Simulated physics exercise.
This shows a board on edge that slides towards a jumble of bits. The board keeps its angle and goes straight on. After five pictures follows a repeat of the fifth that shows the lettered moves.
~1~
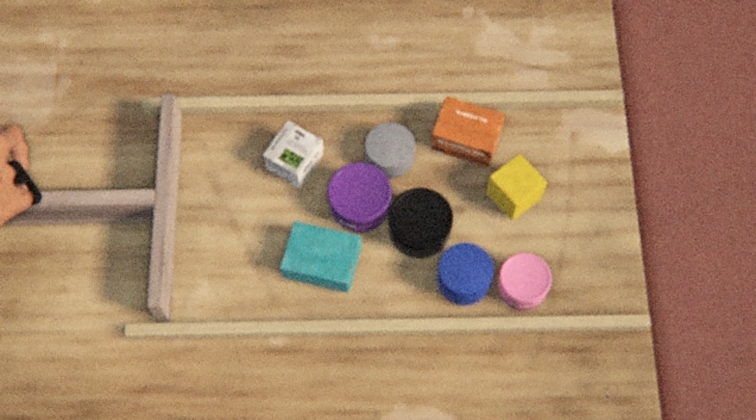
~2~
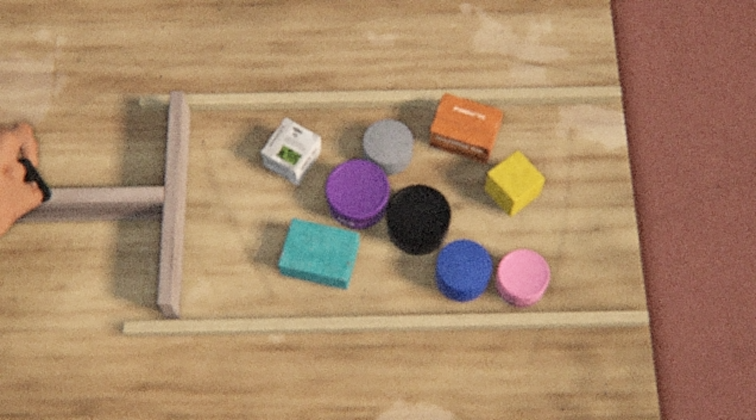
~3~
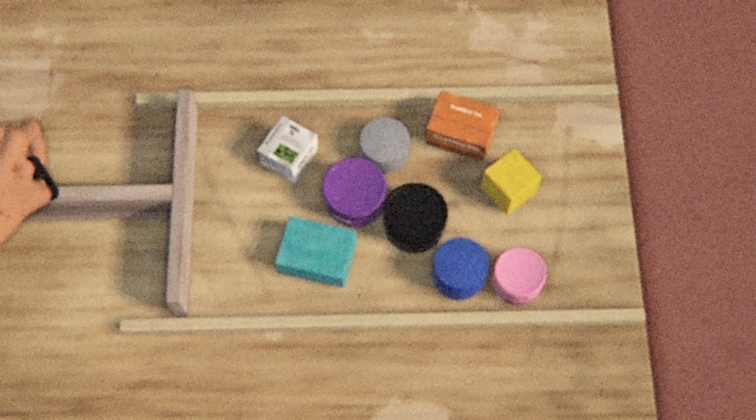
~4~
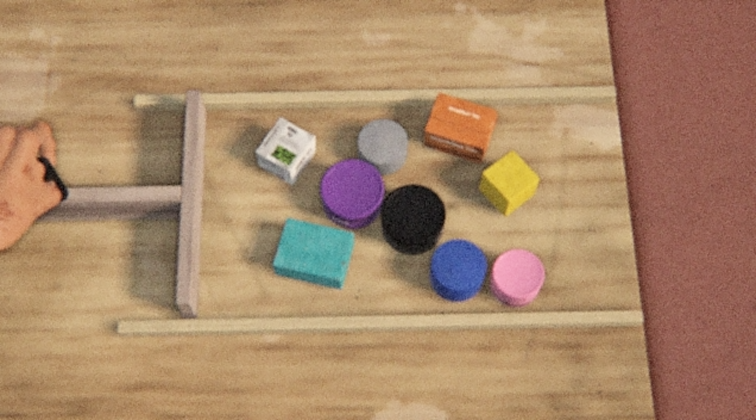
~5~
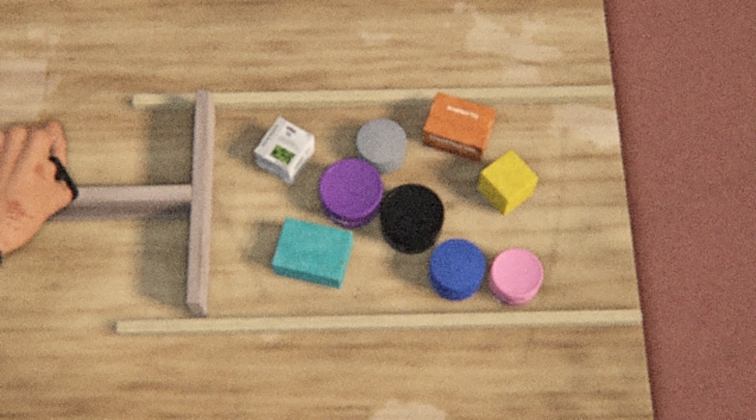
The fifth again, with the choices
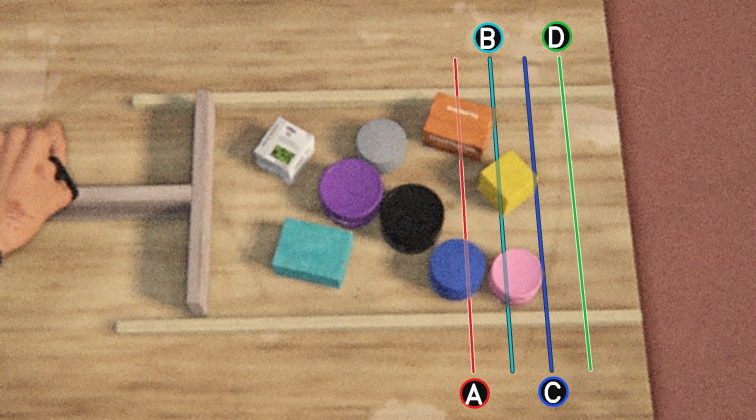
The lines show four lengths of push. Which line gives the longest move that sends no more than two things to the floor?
The farthest such stop is B.
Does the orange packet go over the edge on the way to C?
Yes.
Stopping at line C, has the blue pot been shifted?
Yes.
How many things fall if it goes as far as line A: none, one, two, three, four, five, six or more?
The count is none.
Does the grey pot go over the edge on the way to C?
By then, no.
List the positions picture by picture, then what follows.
In the first frame, orange packet (468, 132); purple jar (359, 198); pink jar (524, 282).
In the second frame, board (170, 193); white packet (292, 151).
In the third frame, board (179, 191); black jar (415, 218).
In the fourth frame, board (188, 192); yellow block (509, 184).
In the fifth frame, board (198, 192); orange packet (459, 128); purple jar (351, 194); pink jar (515, 278).
On the copy, A at (464, 206); B at (501, 206); C at (537, 205); D at (574, 204).
On B. First, board (308, 189); white packet (338, 139); black jar (418, 219).
Then, board (418, 187); pink jar (570, 286); yellow block (543, 169).
Finally, board (499, 186); orange packet (614, 115); yellow block (607, 165); none fallen.
By contrast, A is within the limit but short; C drops three; D drops five.
